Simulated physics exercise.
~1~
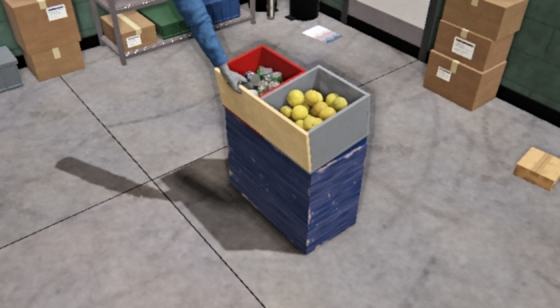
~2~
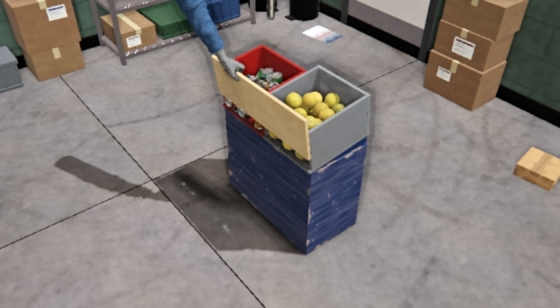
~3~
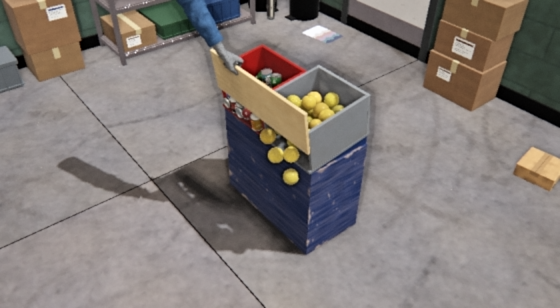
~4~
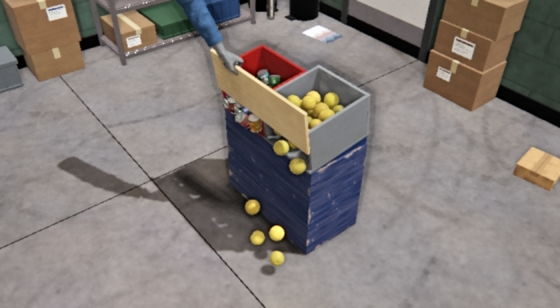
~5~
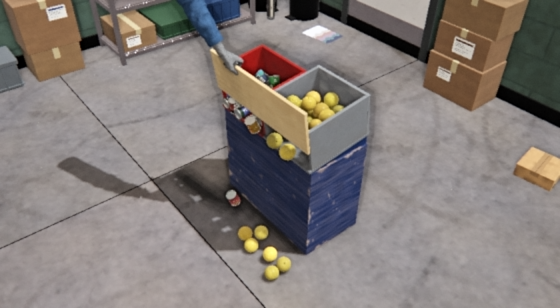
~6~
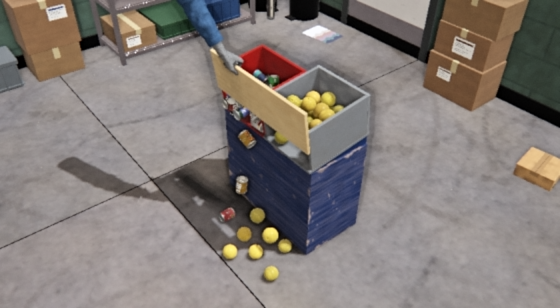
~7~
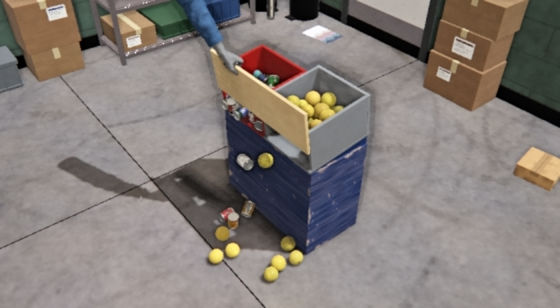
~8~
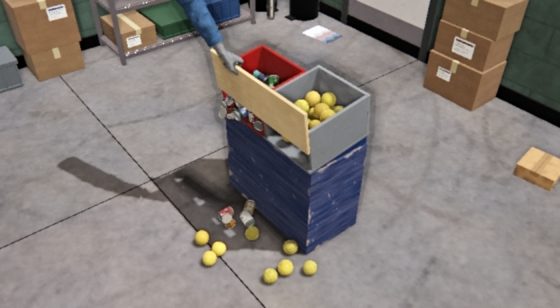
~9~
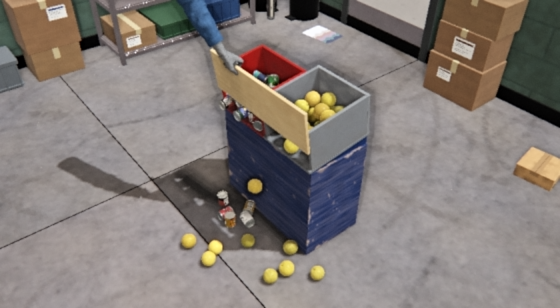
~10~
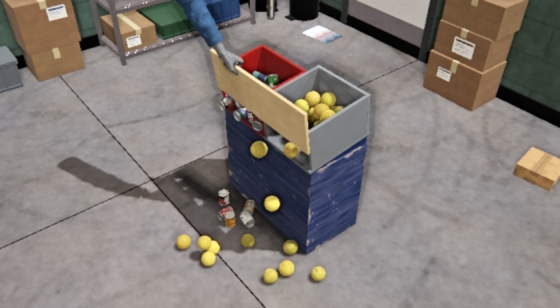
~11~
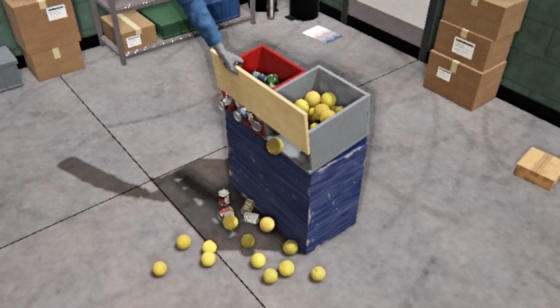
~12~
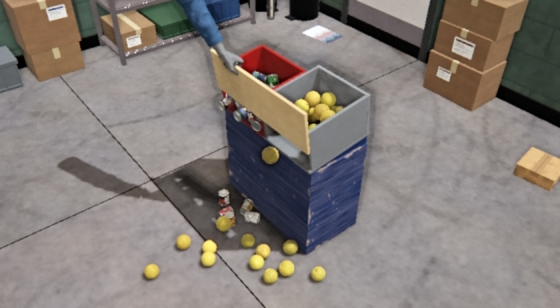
Yellow balls and a few small tins spilling beneath a hand-raised wooden gate, dropping down a blue stand and scattering across the floor.
